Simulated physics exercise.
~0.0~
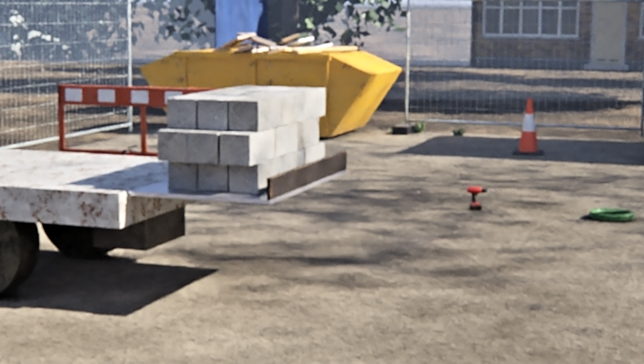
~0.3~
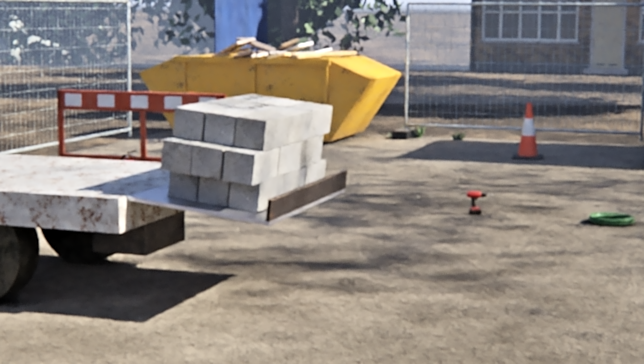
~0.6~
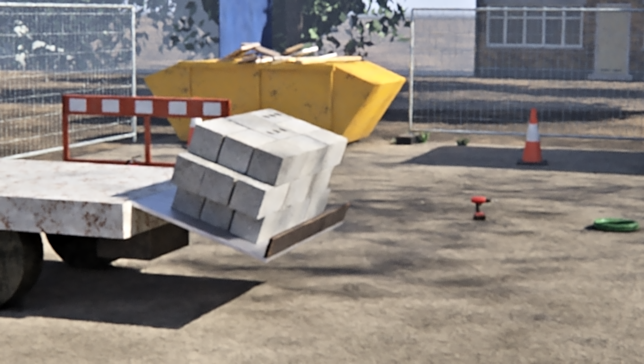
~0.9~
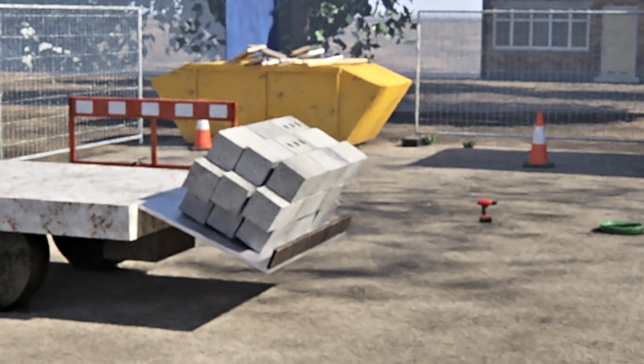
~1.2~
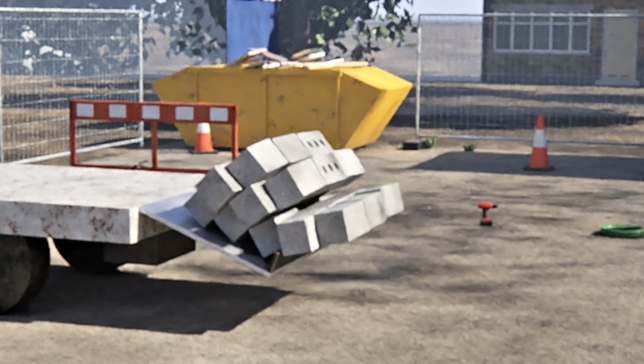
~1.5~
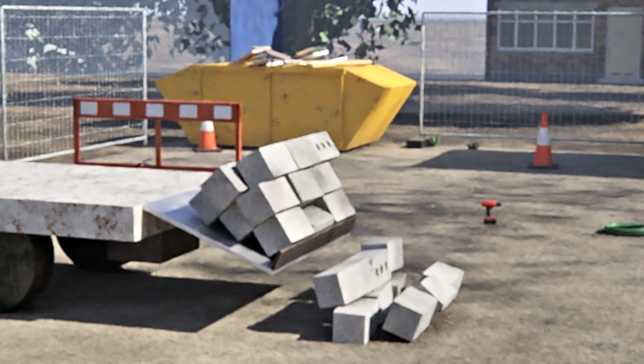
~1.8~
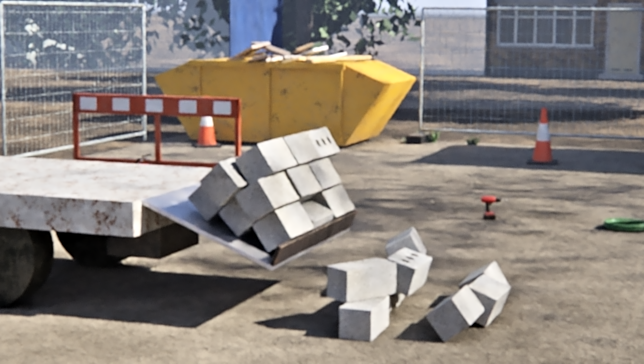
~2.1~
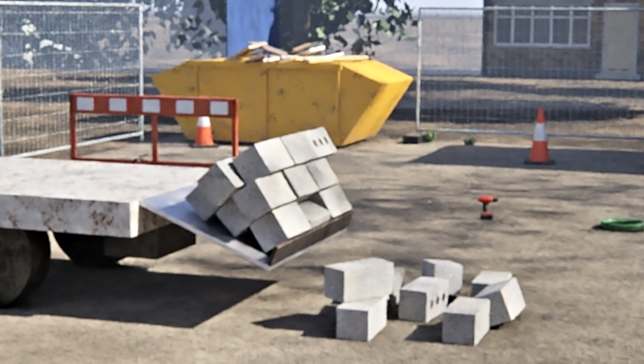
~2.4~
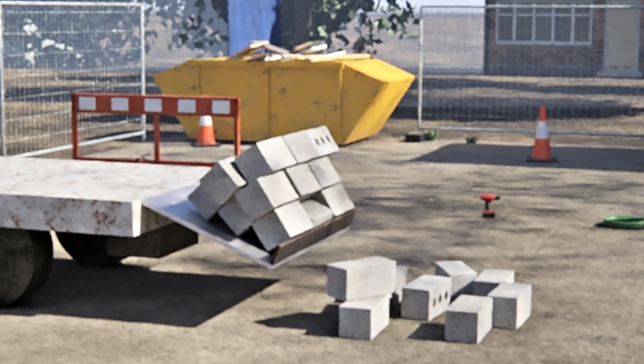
A rusty-edged flap at the back of a pale flat-bed, holding a neat stack of grey concrete blocks, begins to dip to the right on a dusty yard, seen from the side by a slightly swaying camera. Behind it stand a red-and-white barrier, a yellow skip, mesh fencing and an orange cone, with a small red tool on the ground. The flap tilts further, then holds, and the stack leans and shears. Several blocks slide off the lower edge, tumble and roll rightward. They settle scattered on the ground, while most stay heaped on the sloping flap.
